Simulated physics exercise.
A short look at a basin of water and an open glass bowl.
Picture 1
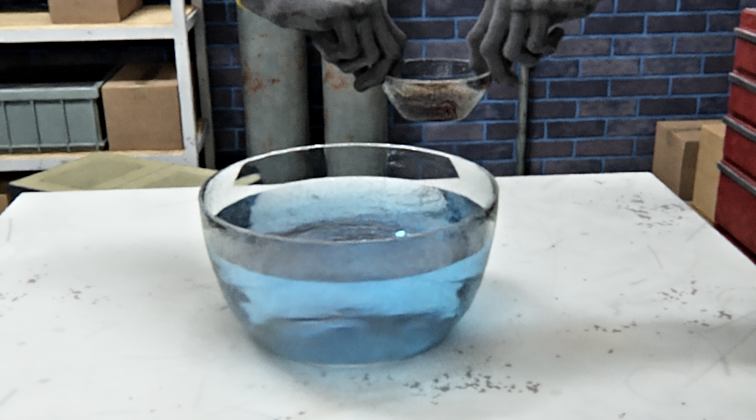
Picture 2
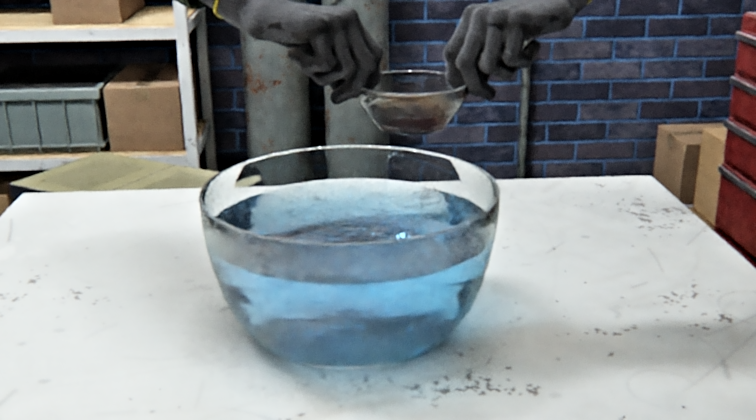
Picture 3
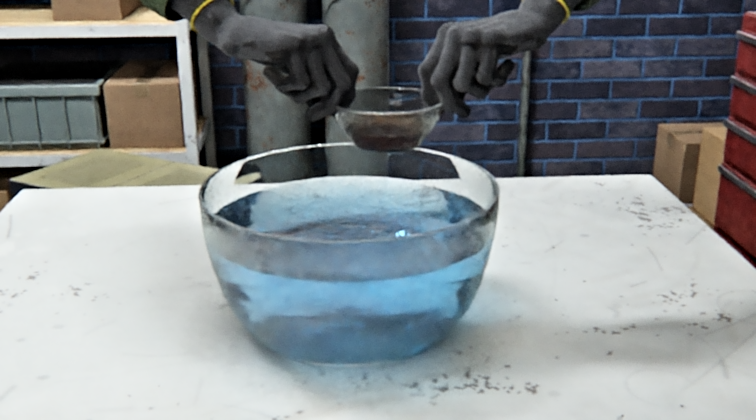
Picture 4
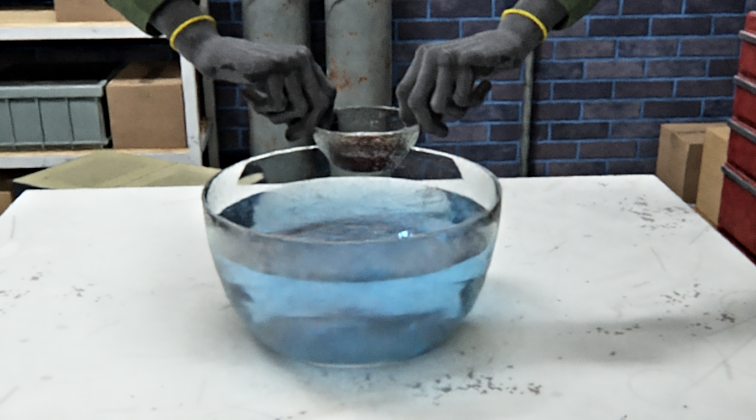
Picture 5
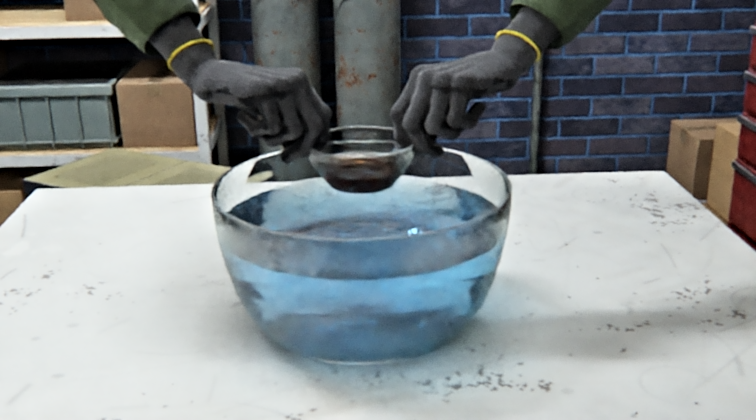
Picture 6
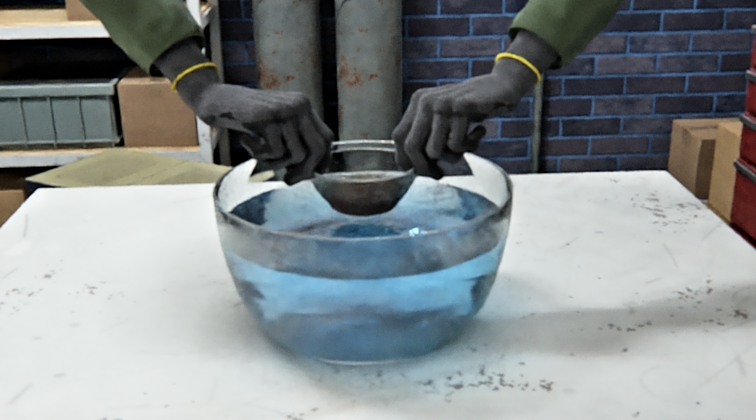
In a workshop with a blue brick wall, two gray-gloved hands hold a small glass bowl with dark contents above a large glass basin of bluish water on a white table, then lower it leftward to just over the water.
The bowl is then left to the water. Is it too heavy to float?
No.
Shortly, the bowl dips into the water.
Then, it bobs and steadies.
At the finish, the bowl floats with a third of its side showing.
